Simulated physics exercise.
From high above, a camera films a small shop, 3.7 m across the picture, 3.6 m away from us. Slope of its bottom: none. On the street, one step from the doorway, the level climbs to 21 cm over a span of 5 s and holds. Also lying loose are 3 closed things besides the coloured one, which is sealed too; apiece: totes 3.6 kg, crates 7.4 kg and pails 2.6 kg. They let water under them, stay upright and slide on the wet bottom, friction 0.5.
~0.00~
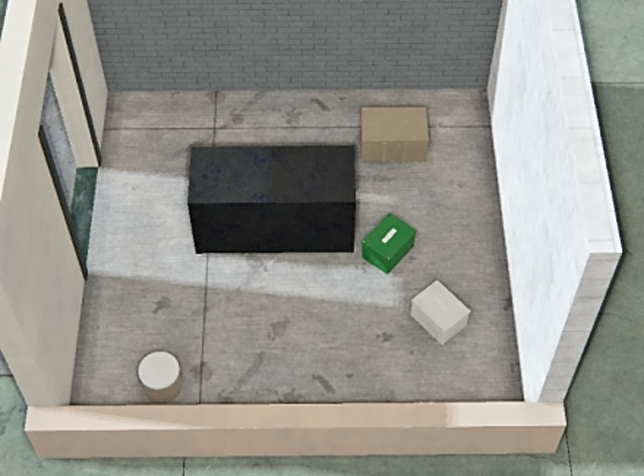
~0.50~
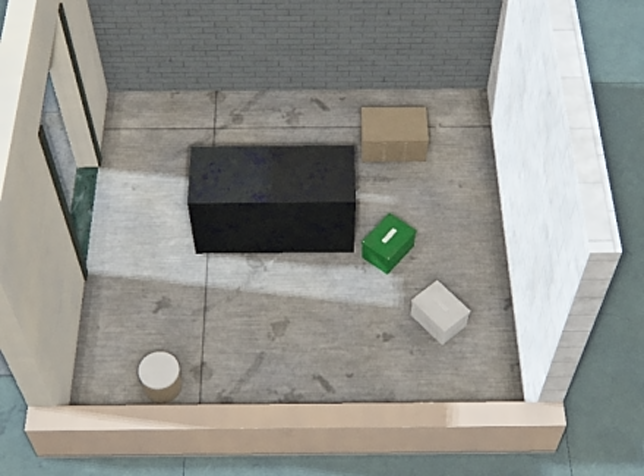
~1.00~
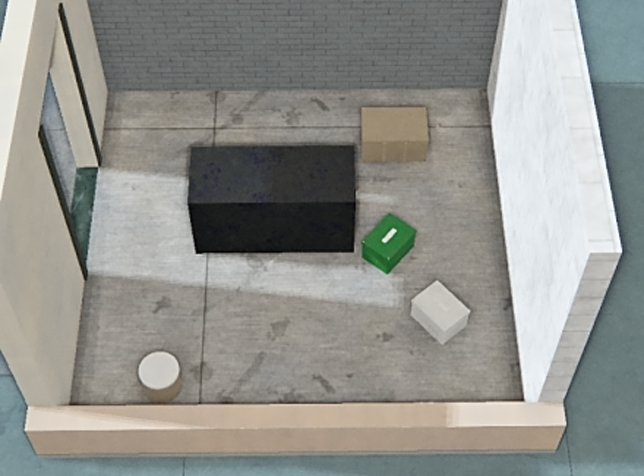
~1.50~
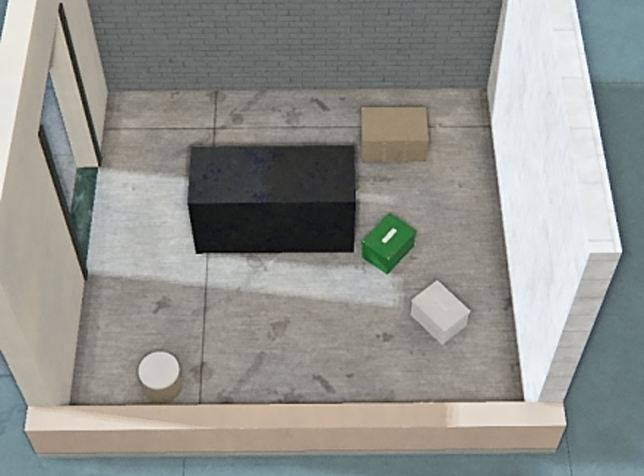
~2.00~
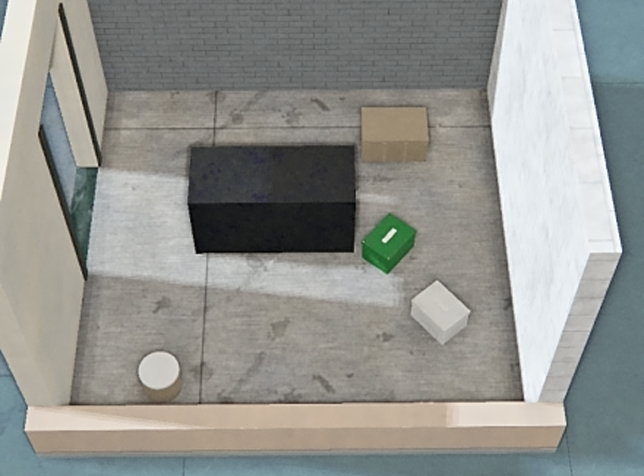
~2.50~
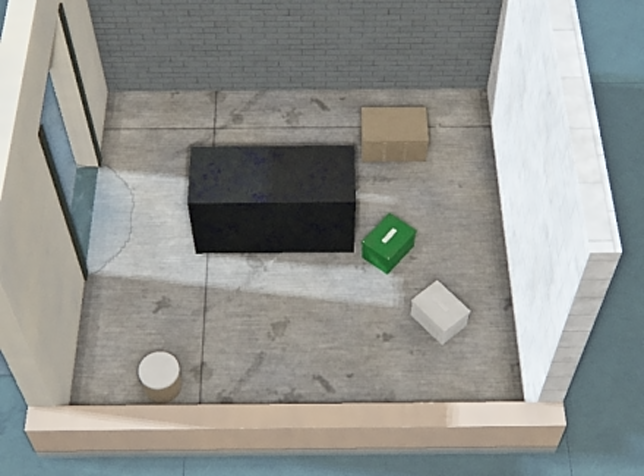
Water turns the greenish ground outside a small roofless shop blue, while the green tote, dark block, two boxes and round pail inside stay still. Later, a shallow, pale blue patch slips through the doorway on the left and spreads in a small curve over the floor just inside.
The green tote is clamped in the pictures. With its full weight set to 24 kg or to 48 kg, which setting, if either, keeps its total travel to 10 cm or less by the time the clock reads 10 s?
Looks to me like the light option works.
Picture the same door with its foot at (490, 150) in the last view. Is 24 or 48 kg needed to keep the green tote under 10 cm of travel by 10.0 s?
If so, then the first option suffices.
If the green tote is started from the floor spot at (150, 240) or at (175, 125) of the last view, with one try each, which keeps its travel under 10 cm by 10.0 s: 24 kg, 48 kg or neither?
Try by try, must use the heavier; any option works.
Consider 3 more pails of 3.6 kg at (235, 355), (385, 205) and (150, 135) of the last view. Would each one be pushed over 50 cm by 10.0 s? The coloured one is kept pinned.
Above the mark, below the mark, below the mark.
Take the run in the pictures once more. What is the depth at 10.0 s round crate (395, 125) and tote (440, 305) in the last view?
Some 11 cm at the first, some 8 cm at the second.
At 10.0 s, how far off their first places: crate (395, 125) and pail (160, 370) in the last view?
Net displacement, in order: 150 cm; 100 cm.
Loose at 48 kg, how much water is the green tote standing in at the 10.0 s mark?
Depth: Approx. 7 cm.
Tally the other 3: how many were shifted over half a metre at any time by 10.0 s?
Counting them up, I find 2.
After 3.5 s the green tote would be 0 cm from its start with 24 kg and 0 cm from its start with 48 kg; 0 cm of water round it then.
After 4.5 s the green tote would be 0 cm from its start with 24 kg and 0 cm from its start with 48 kg; 0 cm of water round it then.
After 7.0 s the green tote would be 0 cm from its start with 24 kg and 0 cm from its start with 48 kg; 1 cm of water round it then.
After 10.0 s the green tote would be 0 cm from its start with 24 kg and 0 cm from its start with 48 kg; 7 cm of water round it then.
